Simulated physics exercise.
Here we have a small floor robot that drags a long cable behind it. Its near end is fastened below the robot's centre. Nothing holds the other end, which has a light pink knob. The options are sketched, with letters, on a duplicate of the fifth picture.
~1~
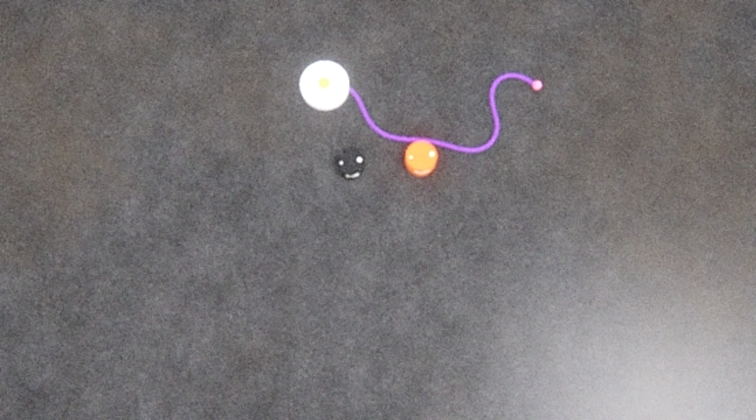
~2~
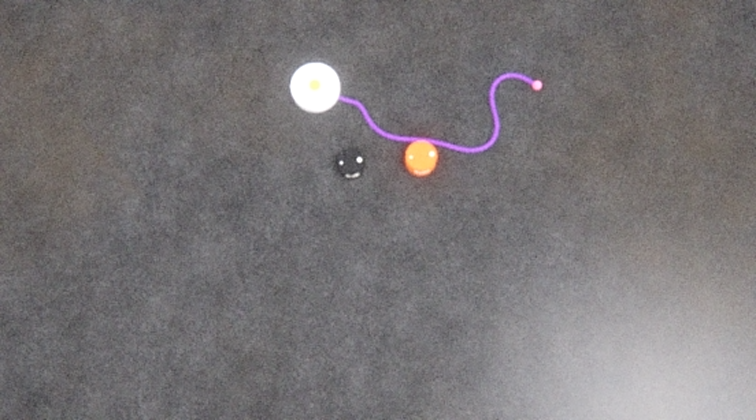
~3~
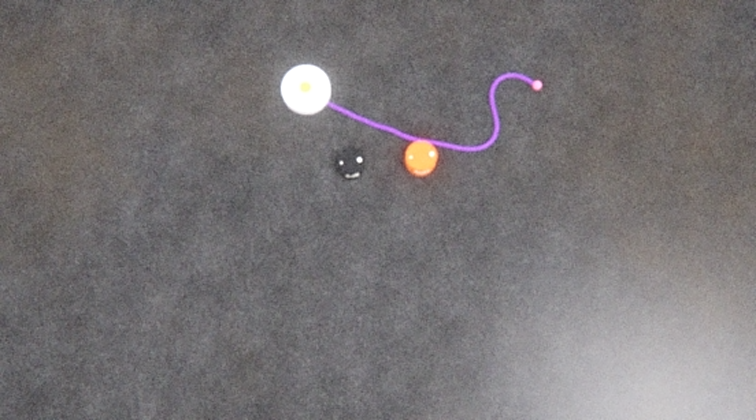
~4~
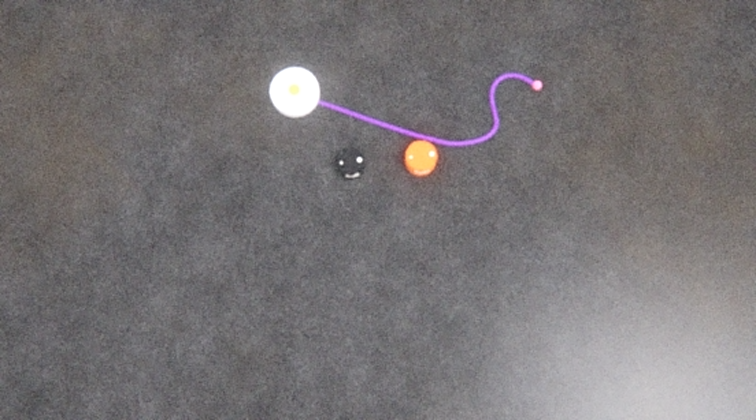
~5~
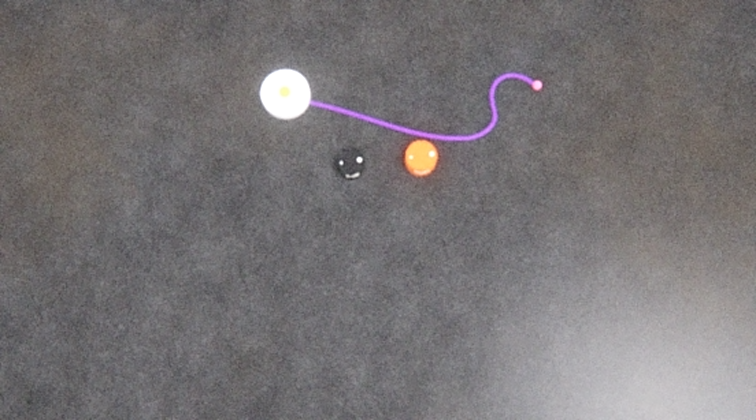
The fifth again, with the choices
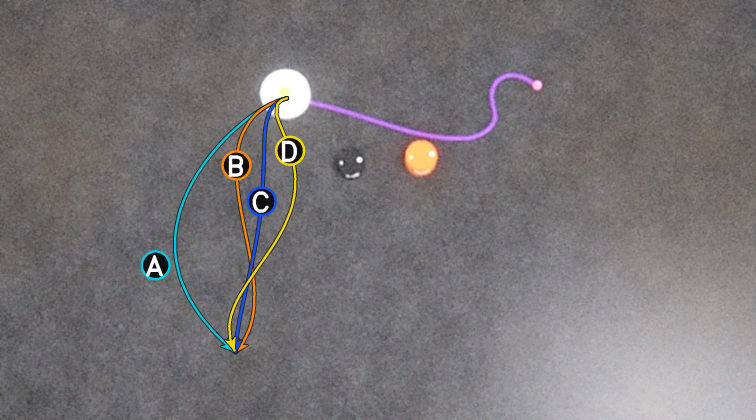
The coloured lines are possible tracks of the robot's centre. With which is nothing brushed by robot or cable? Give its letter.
Route A touches nothing.
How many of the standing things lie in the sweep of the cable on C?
It sweeps one.
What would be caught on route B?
It is the black tub.
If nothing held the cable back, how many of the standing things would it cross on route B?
It sweeps one.
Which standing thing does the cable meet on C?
It meets the black tub.
On the marked copy, A from (287, 98) via (181, 208) to (234, 351); B from (287, 98) via (241, 211) to (236, 353); C from (287, 98) via (260, 213) to (236, 353); D from (287, 98) via (285, 224) to (235, 351).
Following A. Soon after the start, robot (197, 169), middle of the cable (350, 121), free end (497, 90).
Later, robot (180, 284), middle of the cable (292, 164), free end (431, 104).
In the end, robot (234, 353), middle of the cable (285, 197), free end (408, 111); nothing has been touched.
As for the rest, B meets the black tub; C meets the black tub; D meets the orange tub and black tub.
